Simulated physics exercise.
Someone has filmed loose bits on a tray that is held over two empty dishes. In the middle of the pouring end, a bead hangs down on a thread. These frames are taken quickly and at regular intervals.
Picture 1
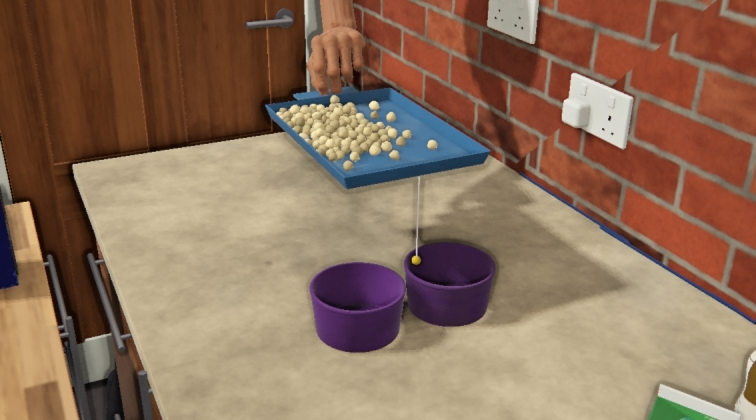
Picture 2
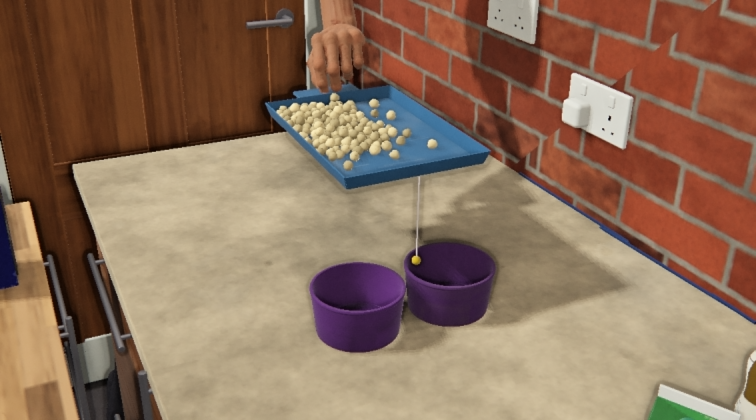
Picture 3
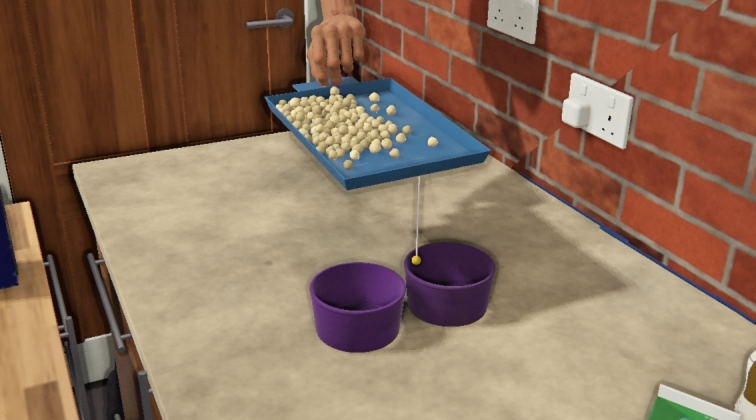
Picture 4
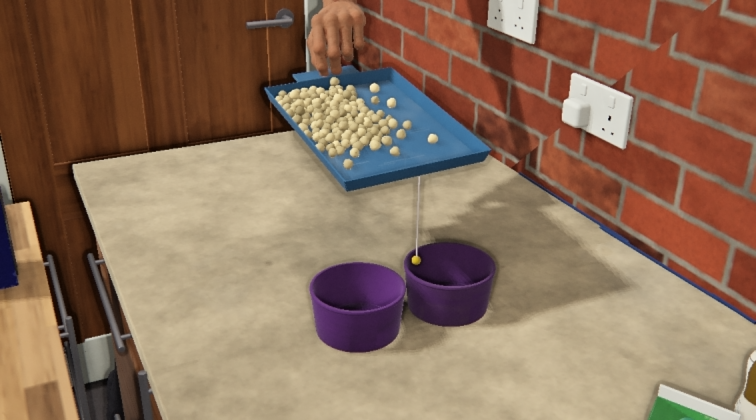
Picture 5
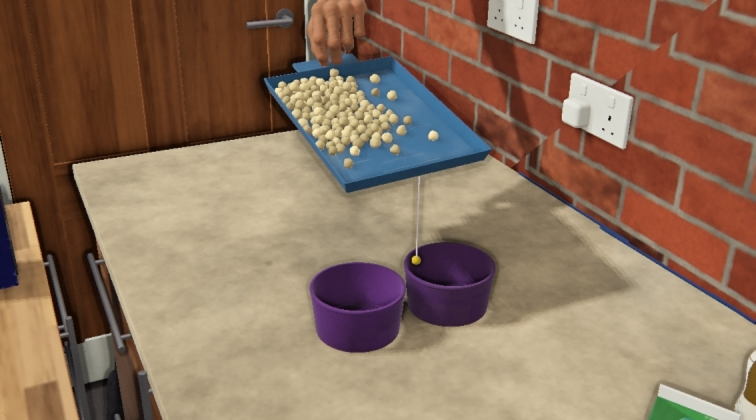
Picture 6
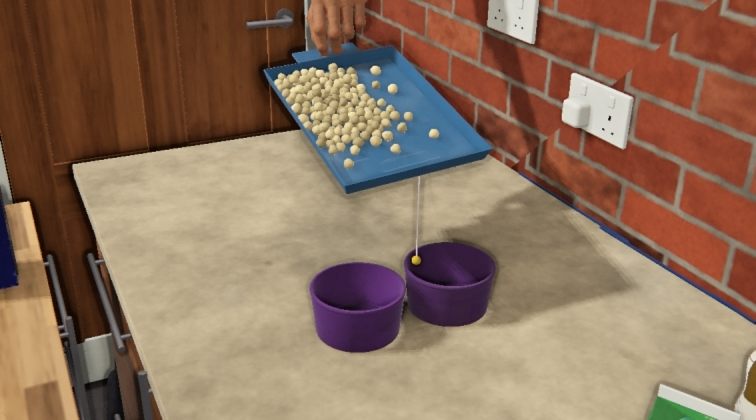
Above two purple dishes on a counter, a hand gradually raises the back of a blue tray of nuts.
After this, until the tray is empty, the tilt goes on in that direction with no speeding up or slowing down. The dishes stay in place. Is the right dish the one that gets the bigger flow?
No.
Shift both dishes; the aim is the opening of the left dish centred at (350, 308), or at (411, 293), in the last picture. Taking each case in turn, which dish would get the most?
For the first place, the dish on the left side; for the second, the dish on the left side.
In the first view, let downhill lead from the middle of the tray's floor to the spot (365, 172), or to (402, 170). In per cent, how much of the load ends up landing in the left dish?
The first try gives close to 70 percent; the next gives 20 percent.
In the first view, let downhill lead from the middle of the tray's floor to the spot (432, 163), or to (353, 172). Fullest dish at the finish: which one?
Results - the dish on the right side first, the dish on the left side second.
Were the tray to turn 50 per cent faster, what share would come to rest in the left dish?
Close to 30 per cent.
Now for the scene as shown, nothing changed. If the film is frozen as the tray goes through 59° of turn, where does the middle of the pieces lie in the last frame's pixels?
I'd put it at about (367, 155).
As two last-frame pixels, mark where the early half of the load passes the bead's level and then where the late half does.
Initially about (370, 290); subsequently about (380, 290).
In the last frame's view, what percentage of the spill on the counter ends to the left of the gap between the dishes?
My estimate is some 40 per cent.
Soon, tray tipped steeply; most on the tray; a small part in the left dish; a small part outside both; a small part in the air.
A while on, tray tipped right over; a small part on the tray; about a third in the left dish; about a third outside both; about a quarter in the air.
Towards the end, tray tipped past a quarter turn; about half in the left dish; about half outside both.
Finally, tray tipped past a quarter turn; about half in the left dish; none in the right dish; about half outside both.
